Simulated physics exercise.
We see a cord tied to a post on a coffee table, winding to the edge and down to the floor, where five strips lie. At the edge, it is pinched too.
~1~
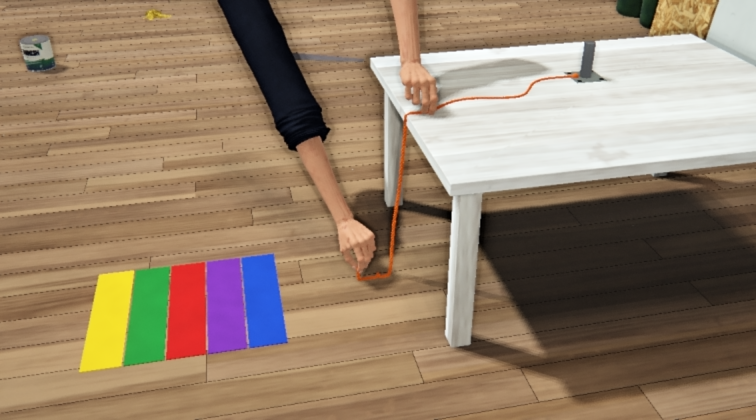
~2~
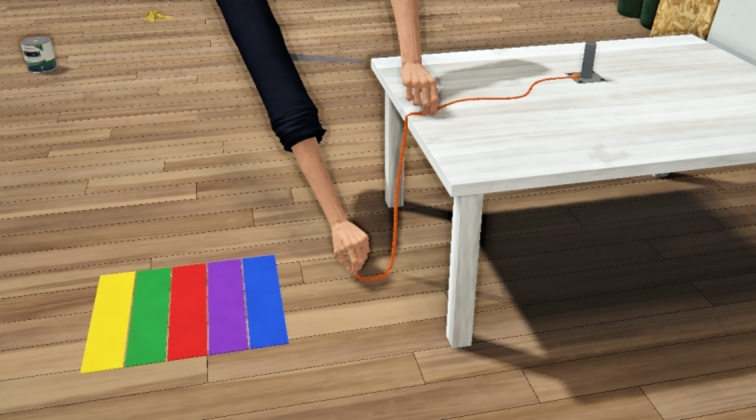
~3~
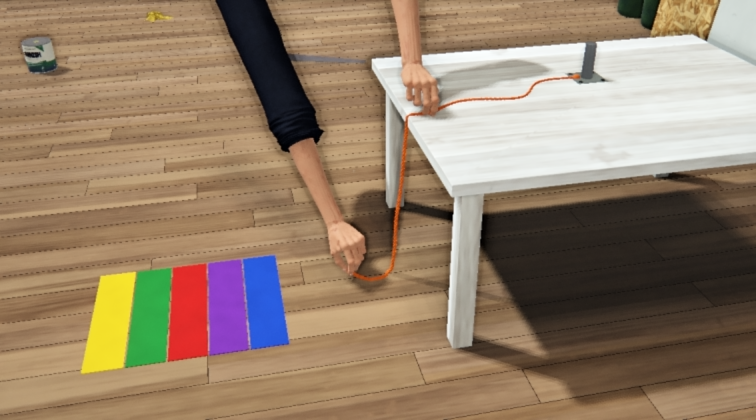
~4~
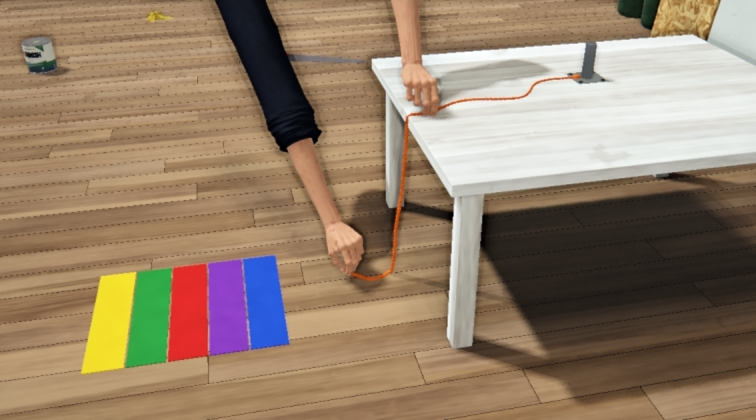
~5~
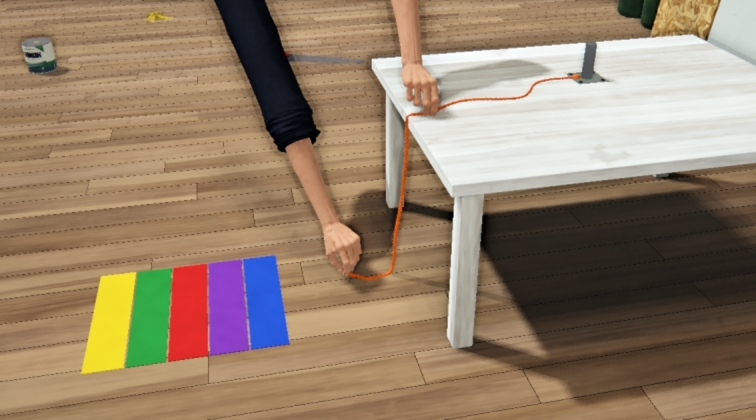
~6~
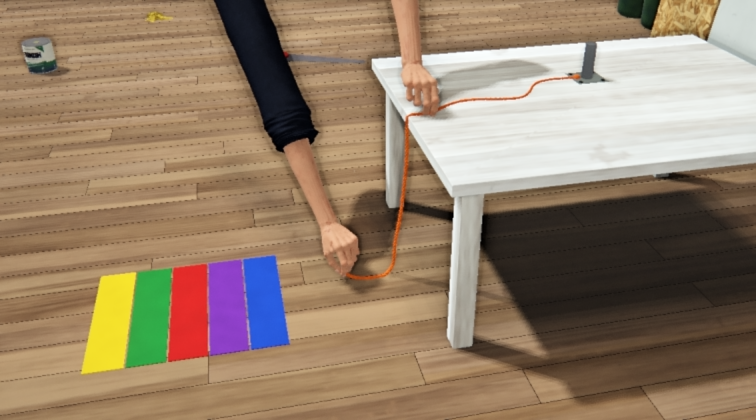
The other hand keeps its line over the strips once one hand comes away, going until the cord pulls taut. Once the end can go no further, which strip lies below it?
The purple strip lies below it.
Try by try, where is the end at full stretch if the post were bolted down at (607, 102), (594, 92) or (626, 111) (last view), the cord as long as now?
It works out at around (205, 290), (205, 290) and (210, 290) for the three tries.
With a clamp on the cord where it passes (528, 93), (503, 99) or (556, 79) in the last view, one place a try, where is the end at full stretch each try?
Roughly (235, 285), (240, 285) and (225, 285).
Early on, end near (291, 279); short of the strips.
Midway, end near (247, 284); over blue.
At the end of the slack, end near (222, 288); over purple. The end stops over the purple strip.
